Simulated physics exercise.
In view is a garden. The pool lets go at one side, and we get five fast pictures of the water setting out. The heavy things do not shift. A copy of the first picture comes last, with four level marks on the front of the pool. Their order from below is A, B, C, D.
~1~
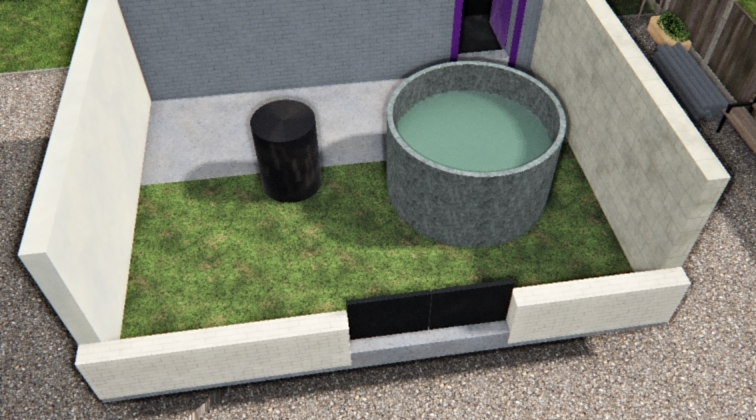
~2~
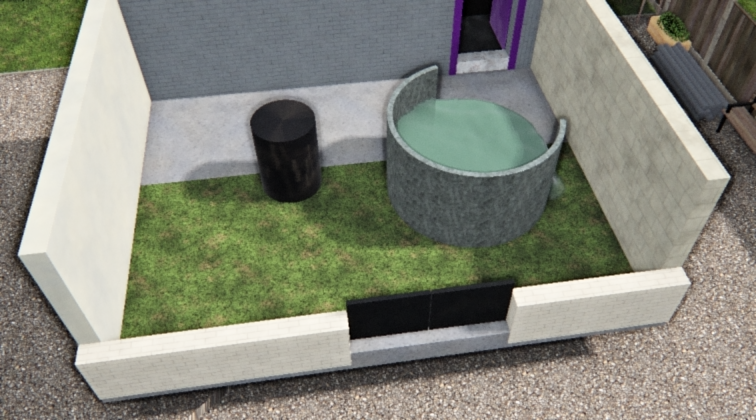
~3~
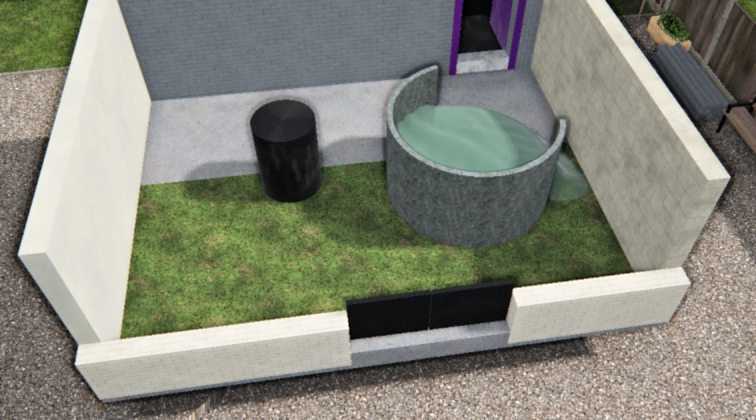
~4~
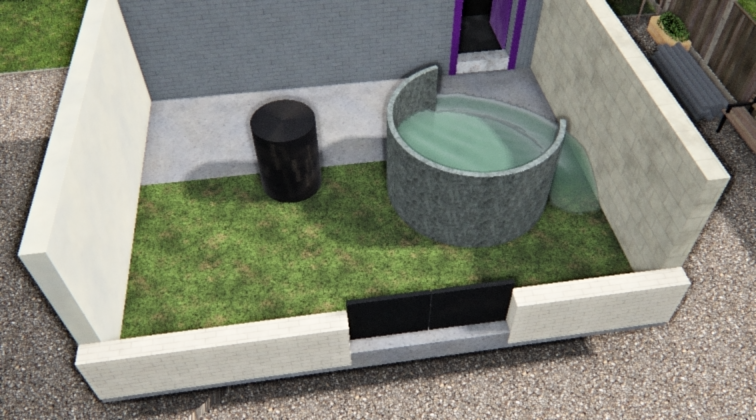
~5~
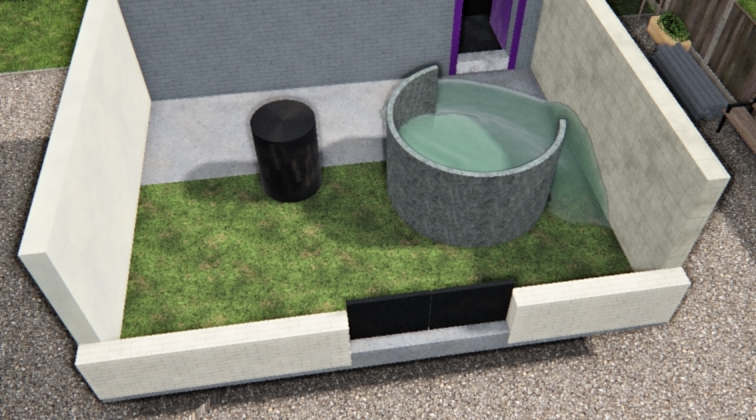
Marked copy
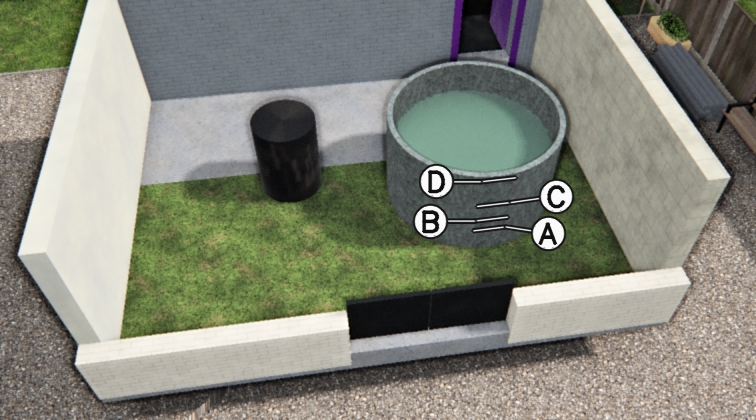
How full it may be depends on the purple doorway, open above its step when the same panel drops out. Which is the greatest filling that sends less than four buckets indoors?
That is level A.
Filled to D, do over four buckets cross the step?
Yes.
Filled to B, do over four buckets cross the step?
Yes, that goes wrong.
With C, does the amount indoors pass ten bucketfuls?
Yes, clearly.
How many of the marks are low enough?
One.
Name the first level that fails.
Here it is level B.
In white, A at (489, 228); B at (491, 219); C at (493, 204); D at (498, 179); from the bottom up A, B, C, D.
With A, a bucket or two gets in.
With B, about 9 bucketfuls get in.
With C, dozens of bucketfuls pour in.
With D, dozens of bucketfuls pour in.
